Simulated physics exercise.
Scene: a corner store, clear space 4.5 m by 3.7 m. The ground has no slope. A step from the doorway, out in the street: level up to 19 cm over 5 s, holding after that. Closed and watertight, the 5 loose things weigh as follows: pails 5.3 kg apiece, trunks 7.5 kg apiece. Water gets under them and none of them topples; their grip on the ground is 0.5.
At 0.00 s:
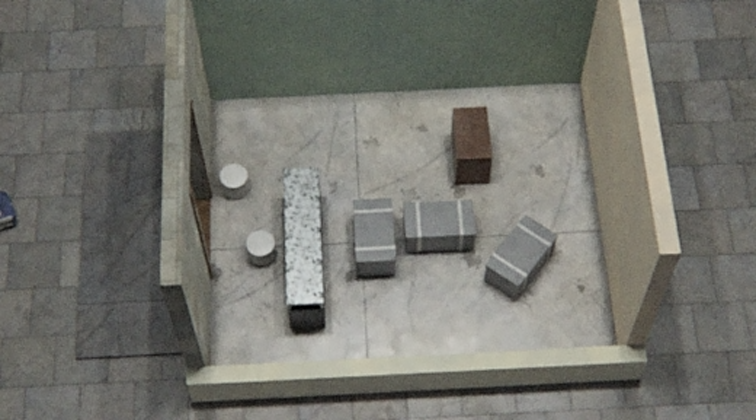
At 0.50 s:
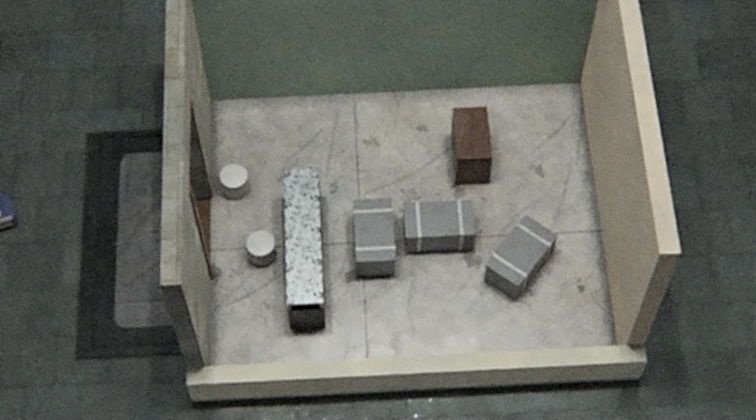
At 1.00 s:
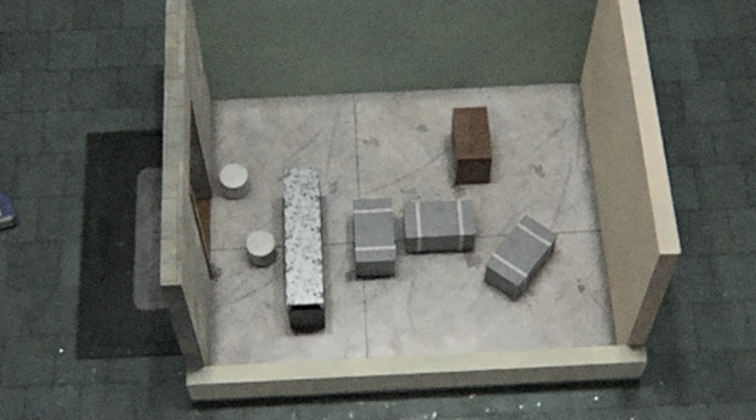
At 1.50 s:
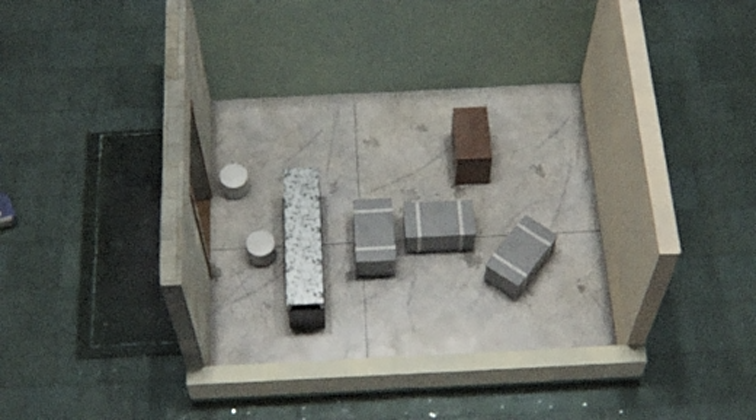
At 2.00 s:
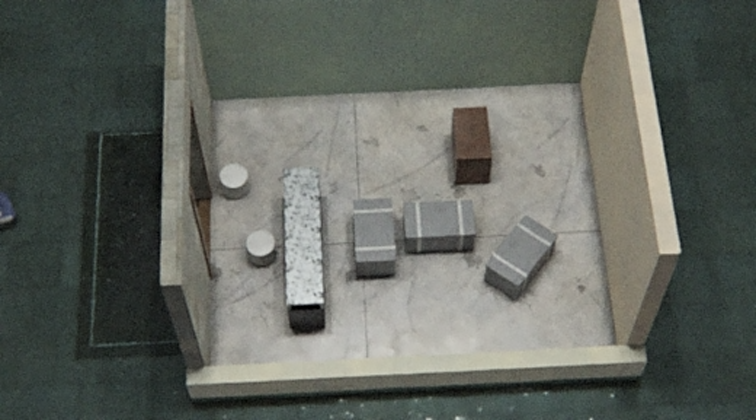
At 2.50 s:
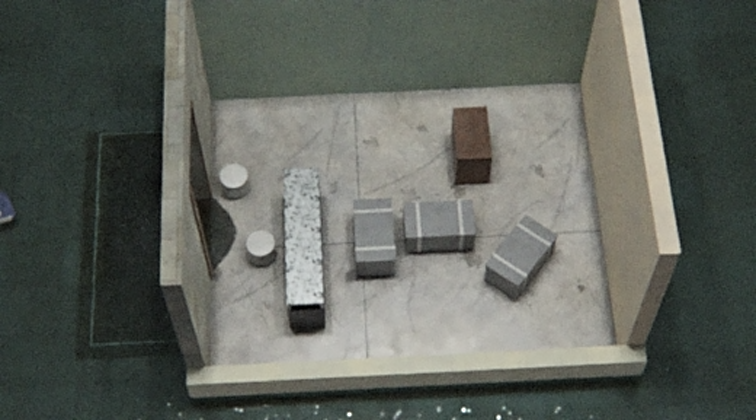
Ground outside an open-topped room darkening to deep green, then a small dark patch spreading inside from the left doorway.
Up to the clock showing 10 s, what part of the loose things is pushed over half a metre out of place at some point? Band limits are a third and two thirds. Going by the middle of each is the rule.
The shifted amount is modest, below a third.
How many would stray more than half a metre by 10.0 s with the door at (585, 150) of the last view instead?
You'd get 2 in that case.
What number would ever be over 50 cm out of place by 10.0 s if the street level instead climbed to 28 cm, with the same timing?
With that change, 2 of them.
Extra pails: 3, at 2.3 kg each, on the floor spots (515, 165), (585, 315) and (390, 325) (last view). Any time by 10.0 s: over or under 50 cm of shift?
The first one stays inside the mark, the next stays inside the mark, and the last tops the mark.
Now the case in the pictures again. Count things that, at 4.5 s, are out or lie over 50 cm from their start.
0 in all.
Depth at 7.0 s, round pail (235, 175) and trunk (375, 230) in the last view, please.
Depths: Near 4 cm, then near 0 cm.
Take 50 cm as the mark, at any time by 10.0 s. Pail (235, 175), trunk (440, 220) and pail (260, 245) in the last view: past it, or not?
First not as far, then not as far, then farther.
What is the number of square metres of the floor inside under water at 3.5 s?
Near 1.0 m2 in all.
After 3.5 s 0 of 5 are over 50 cm from their spots; 0 afloat.
After 4.5 s 0 of 5 are over 50 cm from their spots; 0 afloat.
After 7.0 s 1 of 5 are over 50 cm from their spots; 1 afloat.
After 10.0 s 1 of 5 are over 50 cm from their spots, and 1 have been at some point; 3 afloat.
